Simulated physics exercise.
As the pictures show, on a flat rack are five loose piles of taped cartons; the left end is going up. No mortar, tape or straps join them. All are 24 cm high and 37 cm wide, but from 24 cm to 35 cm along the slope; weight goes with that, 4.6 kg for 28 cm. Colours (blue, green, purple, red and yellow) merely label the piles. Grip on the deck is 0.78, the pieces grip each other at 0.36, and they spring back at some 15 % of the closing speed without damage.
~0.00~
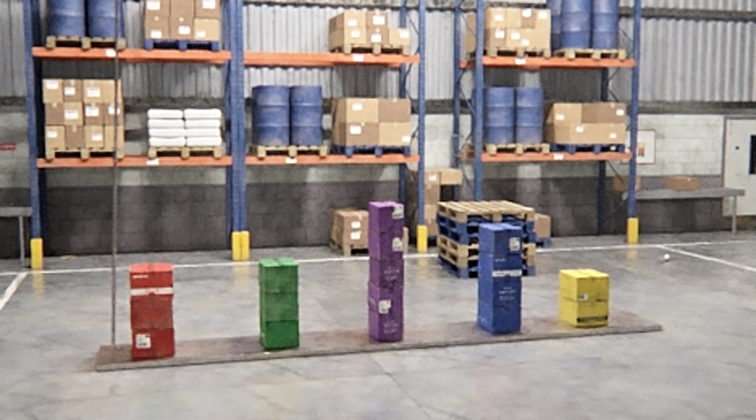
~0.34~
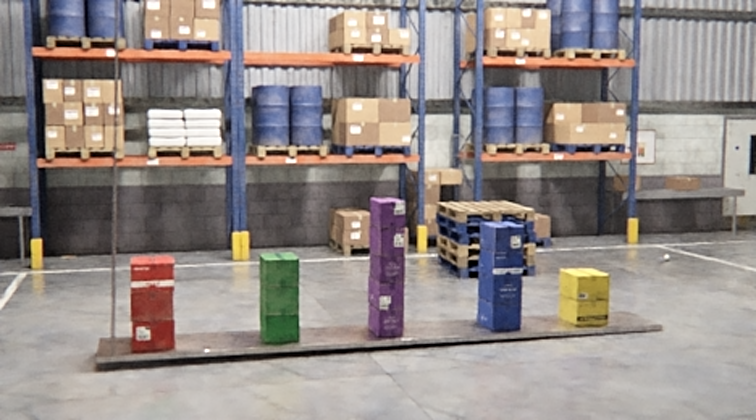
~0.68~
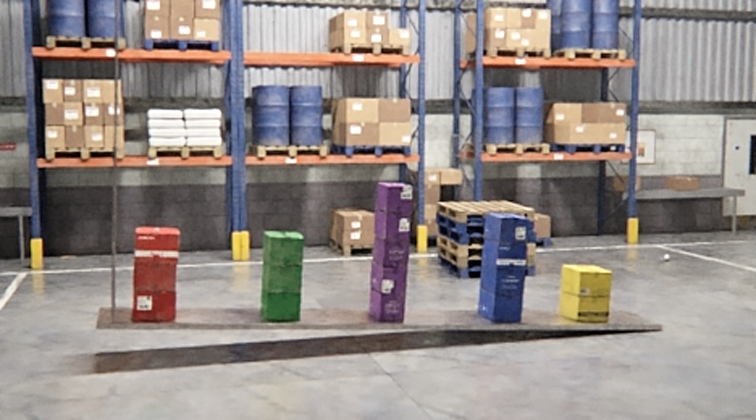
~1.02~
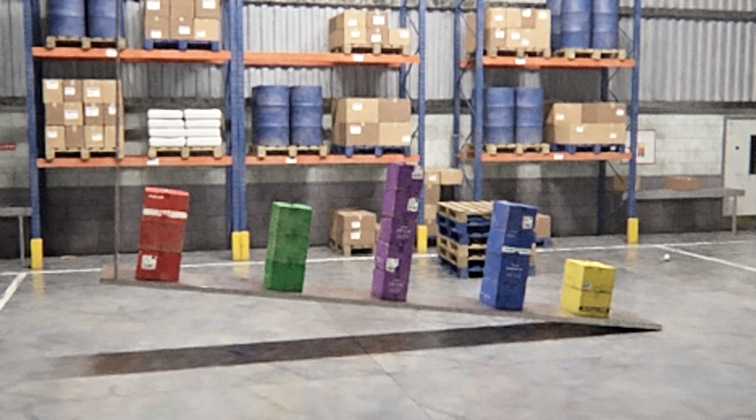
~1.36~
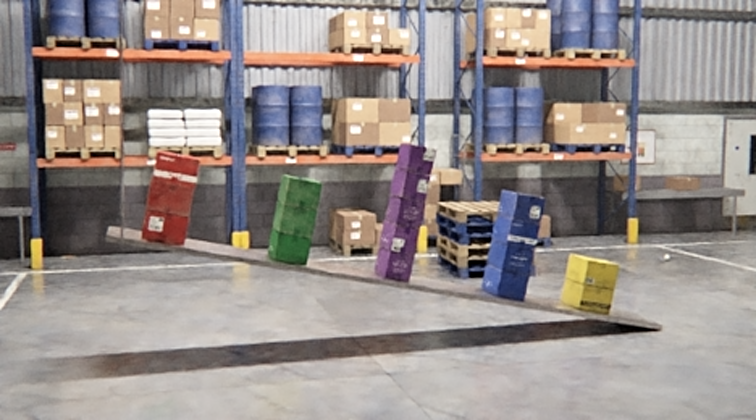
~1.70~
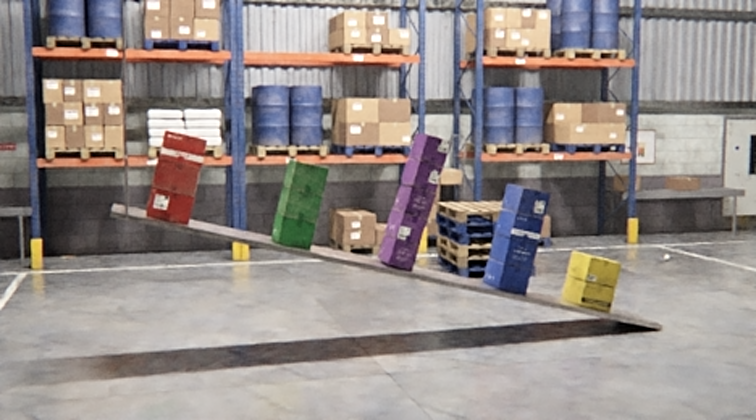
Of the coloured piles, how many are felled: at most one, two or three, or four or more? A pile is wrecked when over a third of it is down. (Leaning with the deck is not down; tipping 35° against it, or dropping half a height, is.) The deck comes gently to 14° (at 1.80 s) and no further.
It takes from two to three of them.
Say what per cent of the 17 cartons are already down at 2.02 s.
0 per cent by then.
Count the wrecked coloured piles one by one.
The count is 3.
By 2.02 s, slope 14°; none of the 17 cartons down, 5 disturbed; top purple carton tilted 19°.
By 2.34 s, slope 14°; 5 of the 17 cartons down; top purple carton tilted 47°, 26 cm lower; top blue carton moved 17 cm.
By 2.70 s, slope 14°; 8 of the 17 cartons down; top blue carton on its side; top purple carton tilted 50°, 58 cm lower.
By 3.32 s, slope 14°; 9 of the 17 cartons down; top yellow carton on its side; top blue carton on its side.
When it is over (4.2 s), slope 14°; 9 of the 17 cartons down; top yellow carton upside down; top blue carton on its side. Wrecked, blue, purple and yellow. In pixels of the last frame, middles, top yellow carton near (681, 314), top blue carton near (724, 307).
